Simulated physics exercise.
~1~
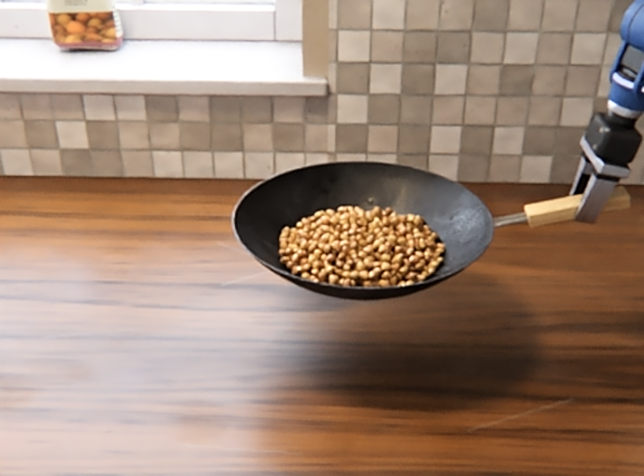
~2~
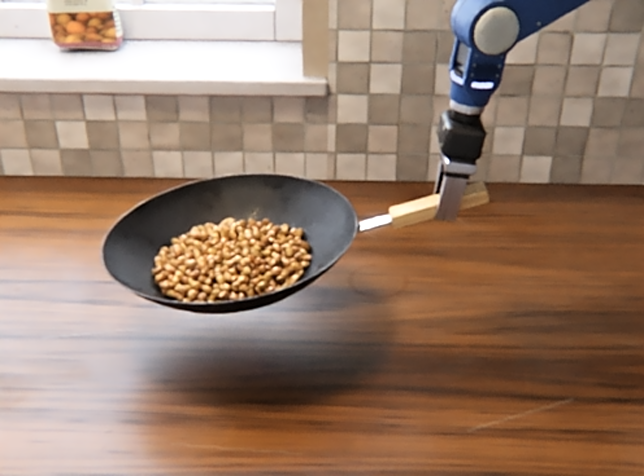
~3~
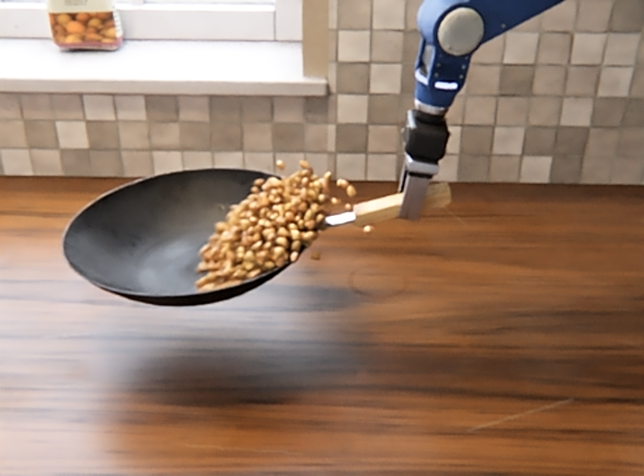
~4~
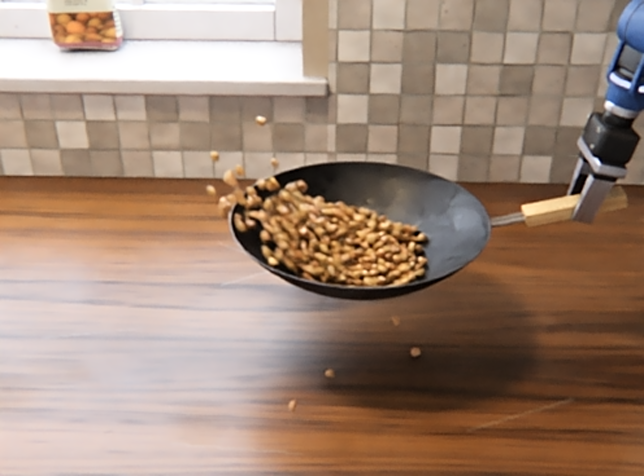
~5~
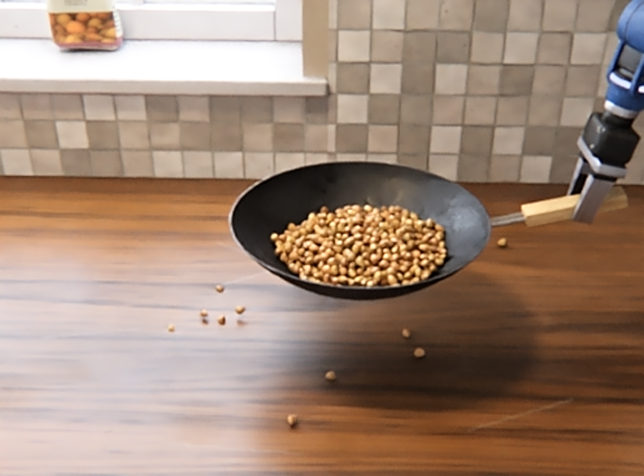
A wooden countertop is seen from slightly above by a still camera, with a beige and brown tiled wall and a white window sill holding a jar behind it. A blue and black robot arm at the right grips the pale handle of a dark wok, holding it above the surface with a heap of golden-brown dried beans inside. The arm carries the wok left, and the beans surge toward the handle, some hopping up. It swings back right, and the load piles against the left rim, spilling several beans. The wok stops, still nearly full, with a few beans scattered on the counter.
